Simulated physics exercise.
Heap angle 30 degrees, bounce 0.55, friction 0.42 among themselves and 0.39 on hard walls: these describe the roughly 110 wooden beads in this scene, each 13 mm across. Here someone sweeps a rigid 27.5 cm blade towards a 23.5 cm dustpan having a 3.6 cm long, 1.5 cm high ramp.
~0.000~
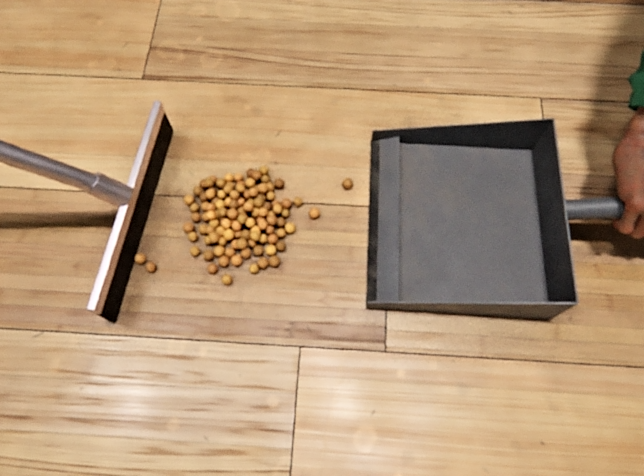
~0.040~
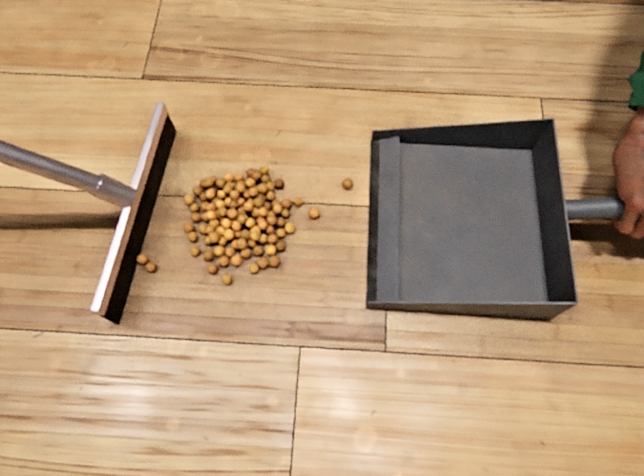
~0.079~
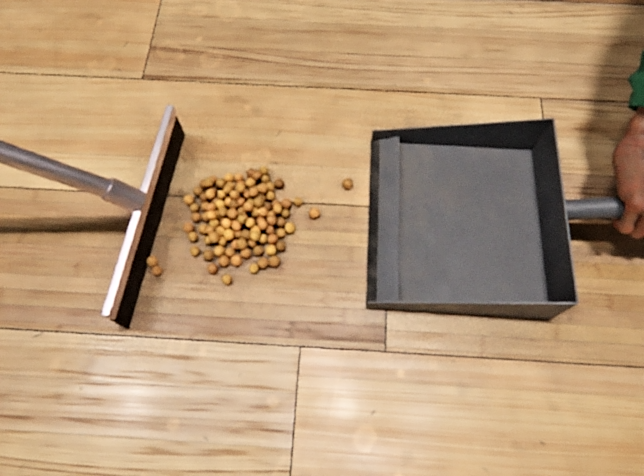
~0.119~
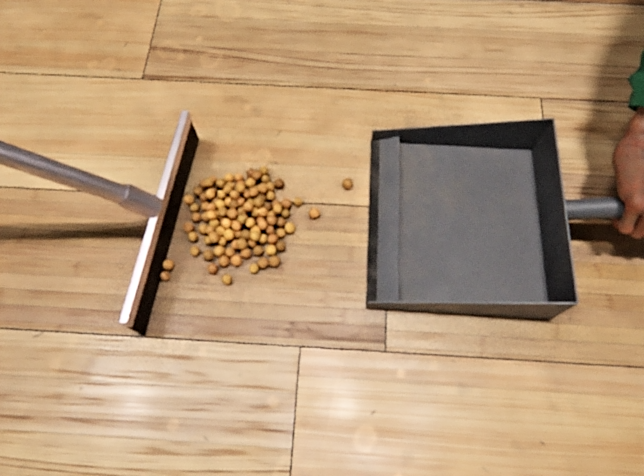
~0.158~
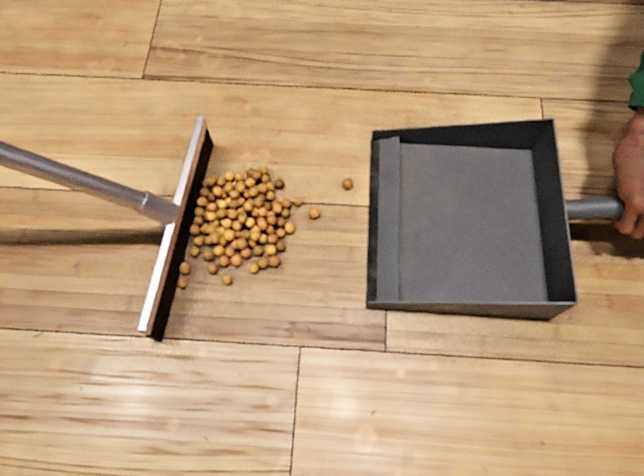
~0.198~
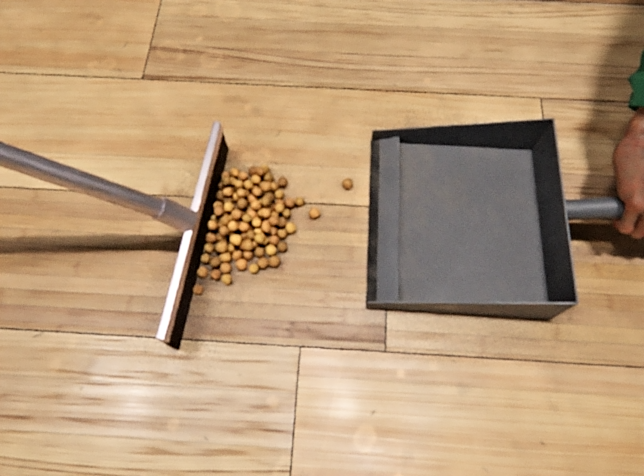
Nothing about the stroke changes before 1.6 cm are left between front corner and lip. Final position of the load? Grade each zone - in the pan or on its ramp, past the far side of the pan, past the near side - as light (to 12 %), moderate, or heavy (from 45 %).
In the pan or on its ramp - moderate, past the pan's far side - light, past the pan's near side - moderate.
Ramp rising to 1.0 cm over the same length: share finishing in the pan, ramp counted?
In that case roughly 45 percent.
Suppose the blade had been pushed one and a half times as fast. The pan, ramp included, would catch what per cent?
Then some 40 in a hundred.
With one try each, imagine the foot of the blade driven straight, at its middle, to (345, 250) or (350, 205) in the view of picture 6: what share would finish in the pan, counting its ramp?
The two tries give about 40 and 40 percent.
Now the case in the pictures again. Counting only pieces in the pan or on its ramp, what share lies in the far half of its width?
I'd put it at around 20 per cent.
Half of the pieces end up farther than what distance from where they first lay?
Median: Approx. 18 cm.
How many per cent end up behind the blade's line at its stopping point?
10 %.
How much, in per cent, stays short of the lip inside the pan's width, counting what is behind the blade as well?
About 45 per cent.
After 0.37 s, middle of the blade 11 cm from the lip; 0 % over the lip, far side 0 %, near side 5 %.
After 0.48 s, middle of the blade 5 cm from the lip; 10 % over the lip, far side 0 %, near side 15 %.
After 0.73 s, middle of the blade 3 cm from the lip; 35 % over the lip, far side 0 %, near side 20 %.
In the end, at 2.0 s, pan 35 %, far side 5 %, near side 20 %, in front of the lip or behind the blade 45 %.
